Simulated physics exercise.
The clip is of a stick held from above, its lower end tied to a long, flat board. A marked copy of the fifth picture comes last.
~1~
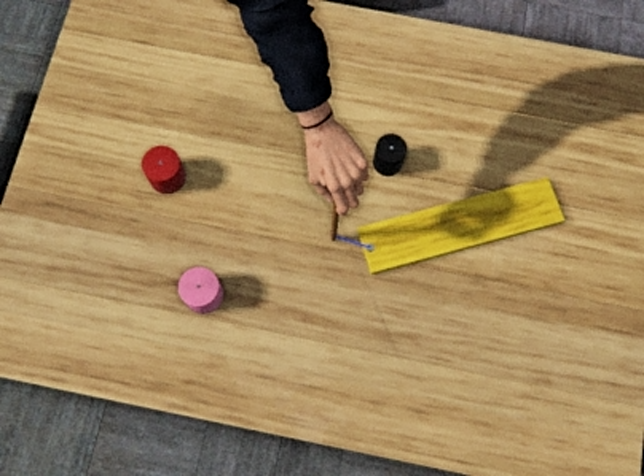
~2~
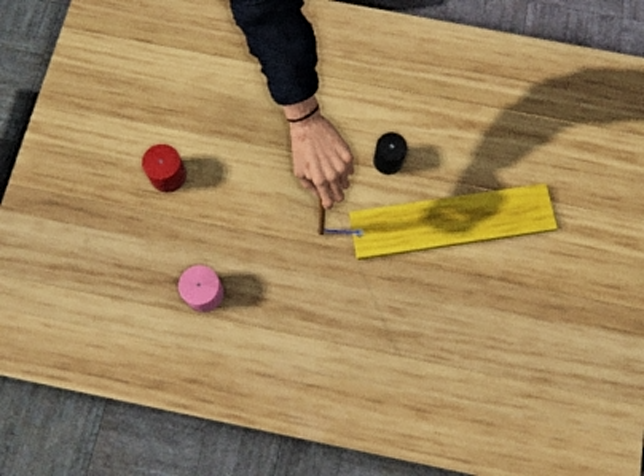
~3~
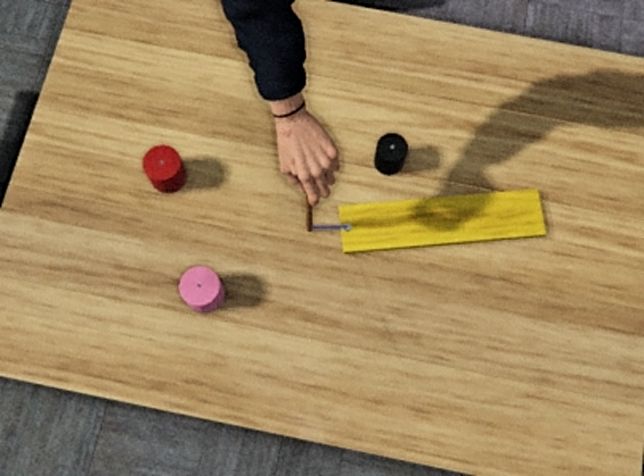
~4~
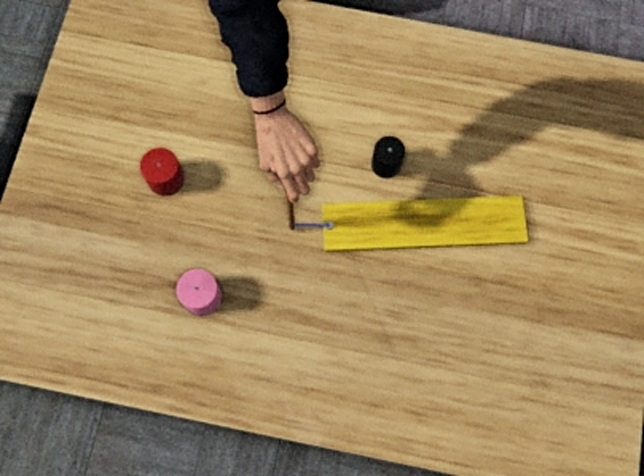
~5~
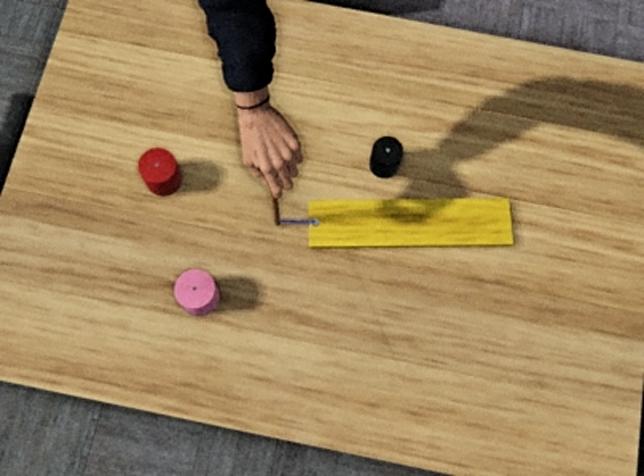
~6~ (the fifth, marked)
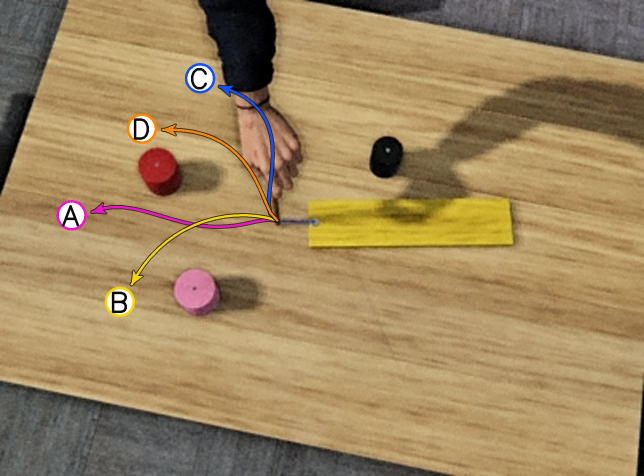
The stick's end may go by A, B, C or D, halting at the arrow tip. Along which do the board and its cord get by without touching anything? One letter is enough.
Only D misses them all.
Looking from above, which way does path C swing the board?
On that path, clockwise.
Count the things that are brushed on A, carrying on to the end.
It touches one.
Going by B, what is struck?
It meets the pink tin.
On the marked copy, A from (277, 221) via (184, 223) to (92, 212); B from (277, 221) via (194, 225) to (132, 285); C from (277, 221) via (271, 137) to (219, 87); D from (277, 221) via (237, 154) to (163, 130).
Following D. Soon after the start, foot of the stick (251, 172), middle of the board (376, 210).
Later, foot of the stick (208, 136), middle of the board (326, 187).
In the end, foot of the stick (158, 131), middle of the board (280, 170); nothing has been touched.
As for the rest, A meets the red tin; B meets the pink tin; C meets the black tin.
